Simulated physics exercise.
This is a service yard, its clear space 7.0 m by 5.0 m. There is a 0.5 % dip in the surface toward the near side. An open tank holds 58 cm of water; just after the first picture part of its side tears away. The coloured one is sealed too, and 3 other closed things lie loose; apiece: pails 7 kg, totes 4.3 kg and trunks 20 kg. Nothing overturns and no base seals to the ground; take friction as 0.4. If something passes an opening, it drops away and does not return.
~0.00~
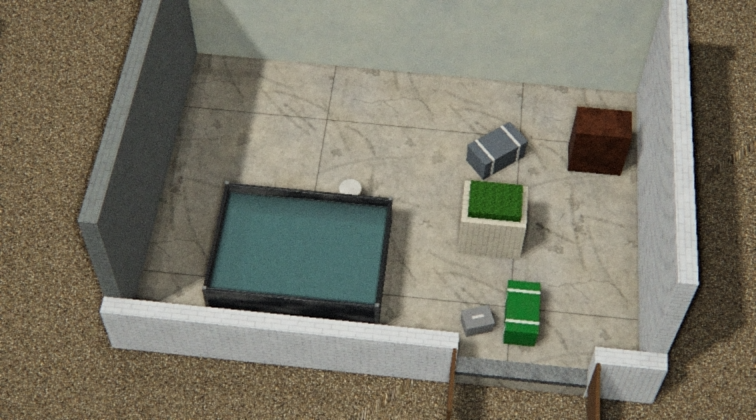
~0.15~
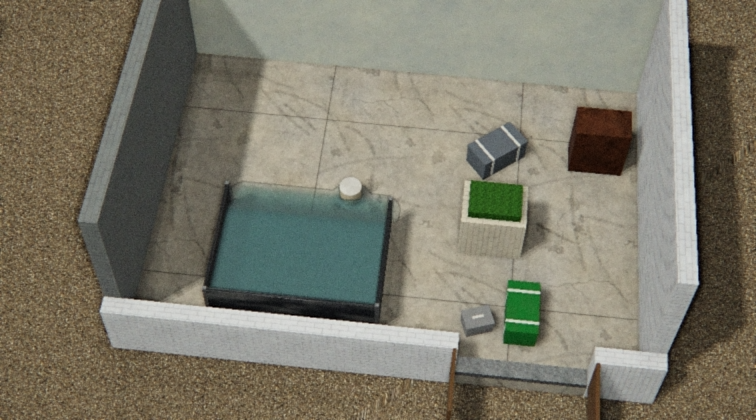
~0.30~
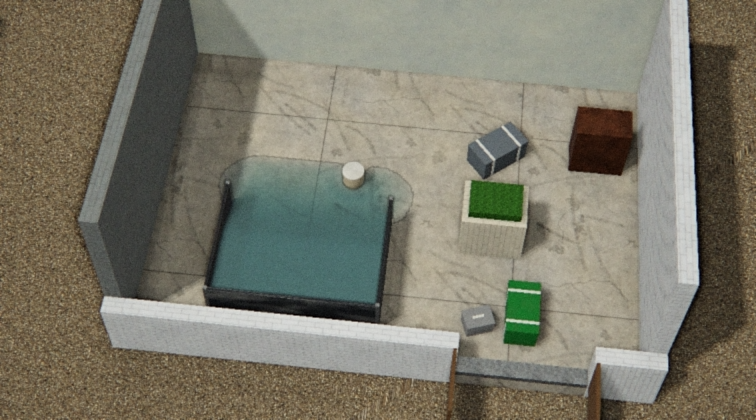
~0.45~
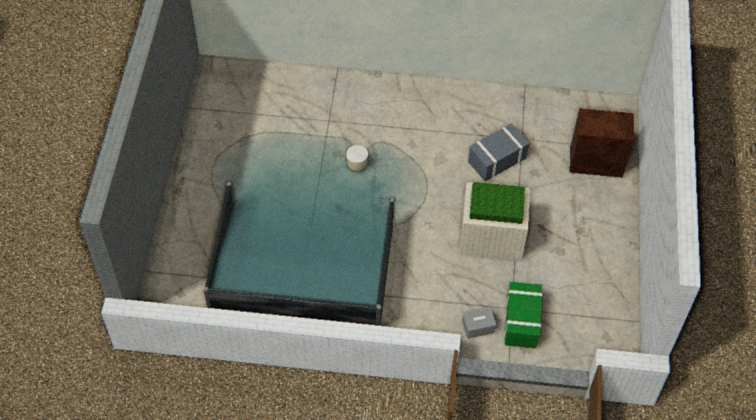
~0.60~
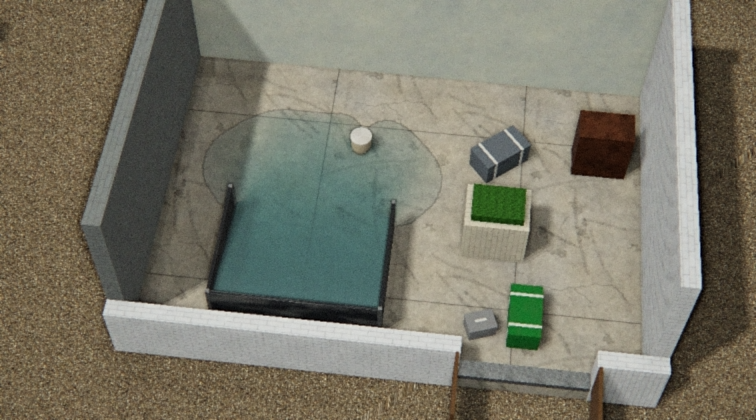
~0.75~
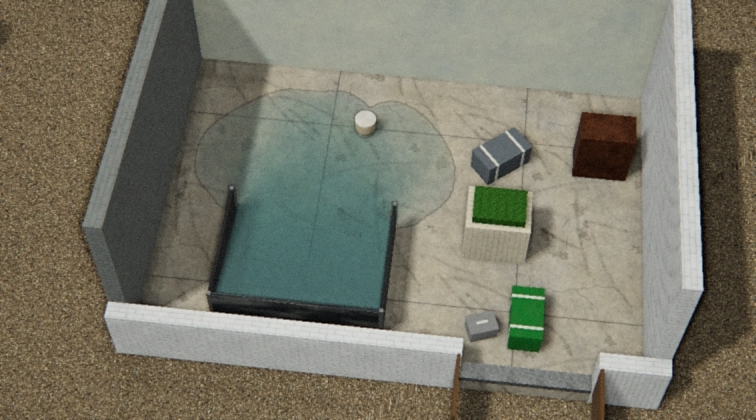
A large open tank loses its far side, and water spreads out, pushing a small white cylinder away.
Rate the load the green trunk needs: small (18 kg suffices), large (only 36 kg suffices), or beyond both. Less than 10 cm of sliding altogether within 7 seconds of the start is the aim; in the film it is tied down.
Small.
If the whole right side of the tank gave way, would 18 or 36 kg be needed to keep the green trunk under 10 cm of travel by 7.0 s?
With that failure, no mass keeps it.
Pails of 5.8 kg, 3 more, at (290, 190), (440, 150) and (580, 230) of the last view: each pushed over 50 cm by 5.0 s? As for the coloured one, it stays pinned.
In turn: Over, more, short of it.
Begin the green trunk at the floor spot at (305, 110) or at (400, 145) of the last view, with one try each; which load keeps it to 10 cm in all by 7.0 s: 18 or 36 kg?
One by one: No mass suffices; no mass suffices.
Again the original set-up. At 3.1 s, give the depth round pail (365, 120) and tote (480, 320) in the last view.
Roughly 15 and 0 cm.
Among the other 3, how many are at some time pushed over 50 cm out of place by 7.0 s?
Answer: 2.
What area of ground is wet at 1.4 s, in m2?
At that time the wet patch spans about 17 m2.
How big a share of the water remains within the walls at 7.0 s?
Still held: Near 98 %.
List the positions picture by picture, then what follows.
In the first frame, the green trunk at (523, 306), on the bottom; water covers 4.0 m2; 0 of 4 have shifted.
In the second frame, the green trunk at (523, 306) rests on the ground; 5.1 m2 under water; 0 of 4 have shifted.
In the third frame, the green trunk at (524, 306) rests on the ground; 6.4 m2 under water; 1 of 4 have shifted.
In the fourth frame, the green trunk at (525, 308) rests on the ground; water covers 8.0 m2; 1 of 4 have shifted.
In the fifth frame, the green trunk at (526, 310), on the bottom; 9.9 m2 under water; 1 of 4 have shifted.
In the sixth frame, the green trunk at (528, 312) rests on the ground; 11.9 m2 under water; 1 of 4 have shifted.
After 1.4 s the green trunk would be 0 cm from its start with 18 kg and 0 cm from its start with 36 kg; 0 cm of water round it then.
After 3.1 s the green trunk would be 0 cm from its start with 18 kg and 0 cm from its start with 36 kg; 0 cm of water round it then.
After 4.9 s the green trunk would be 0 cm from its start with 18 kg and 0 cm from its start with 36 kg; 0 cm of water round it then.
After 7.0 s the green trunk would be 0 cm from its start with 18 kg and 0 cm from its start with 36 kg; 2 cm of water round it then.
